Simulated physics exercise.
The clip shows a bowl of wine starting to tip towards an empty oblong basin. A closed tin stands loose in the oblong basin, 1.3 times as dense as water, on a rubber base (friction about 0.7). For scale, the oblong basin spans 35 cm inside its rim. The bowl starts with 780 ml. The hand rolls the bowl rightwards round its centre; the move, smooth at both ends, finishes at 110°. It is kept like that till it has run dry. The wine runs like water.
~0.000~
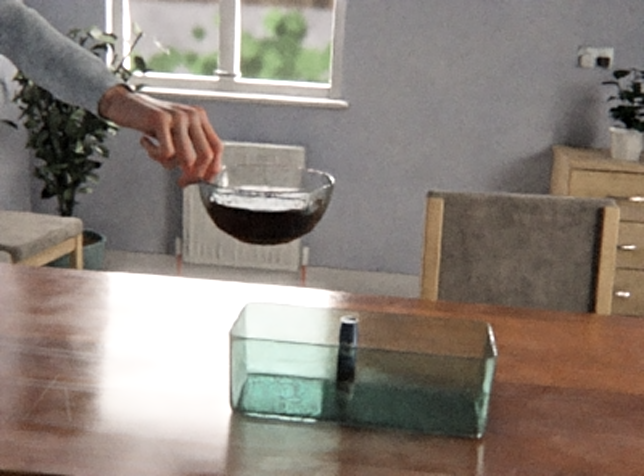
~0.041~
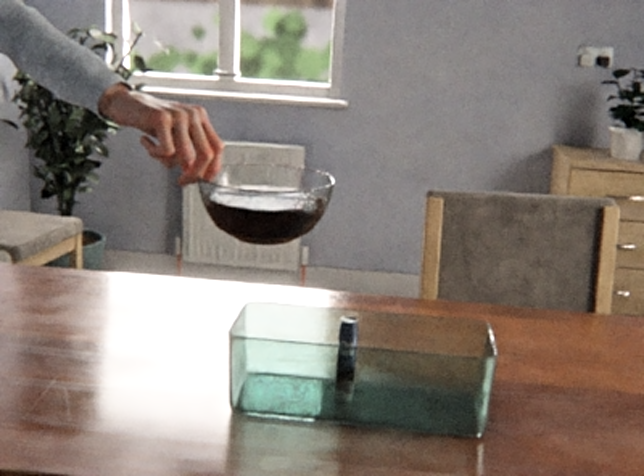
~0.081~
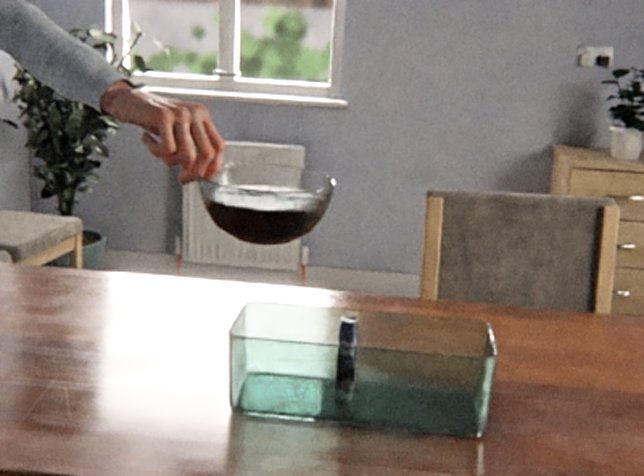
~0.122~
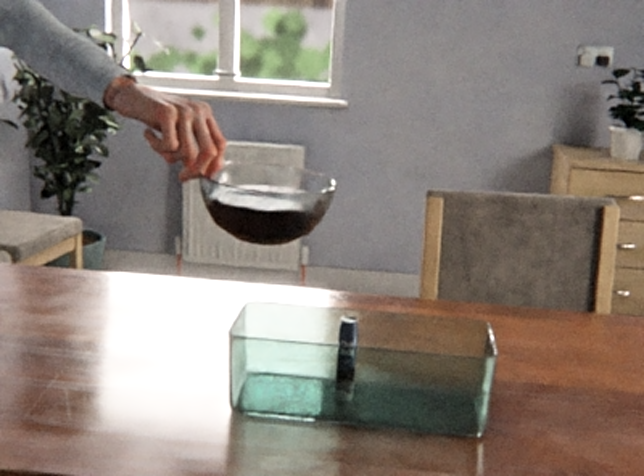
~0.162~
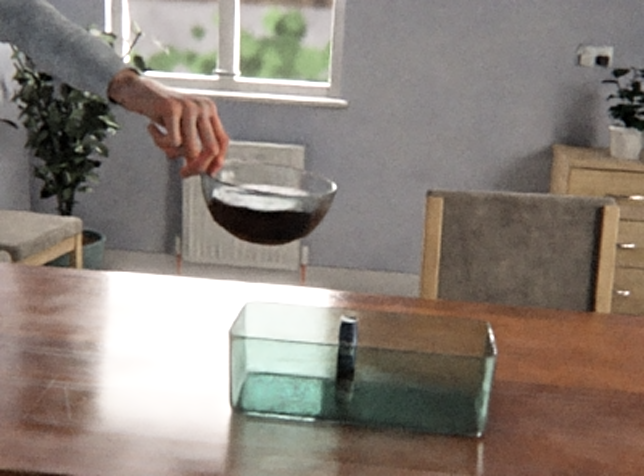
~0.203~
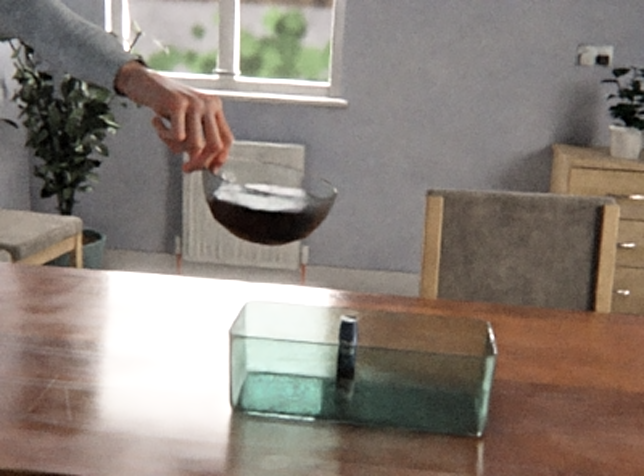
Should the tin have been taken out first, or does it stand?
It keeps standing.
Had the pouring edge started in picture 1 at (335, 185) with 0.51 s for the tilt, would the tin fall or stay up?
Then it falls.
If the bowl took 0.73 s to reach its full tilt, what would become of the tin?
The tin keeps standing.
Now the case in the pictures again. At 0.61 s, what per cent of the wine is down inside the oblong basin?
About 10 per cent.
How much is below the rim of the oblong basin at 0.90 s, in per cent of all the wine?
About 90 per cent.
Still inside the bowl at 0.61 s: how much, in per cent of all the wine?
Some 50 per cent.
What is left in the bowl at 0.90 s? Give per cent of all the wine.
Some 1 per cent.
By 0.61 s the tilt is 68° and 50 per cent is still to pour; the tin stands where it began.
By 0.90 s the tilt is 105° and 1 per cent is still to pour; the tin stands where it began.
By 1.21 s the tilt is 110° and 0 per cent is still to pour; the tin stands where it began.
By 1.55 s the tilt is 110° and 0 per cent is still to pour; the tin stands where it began.
At rest the tin stands where it began.
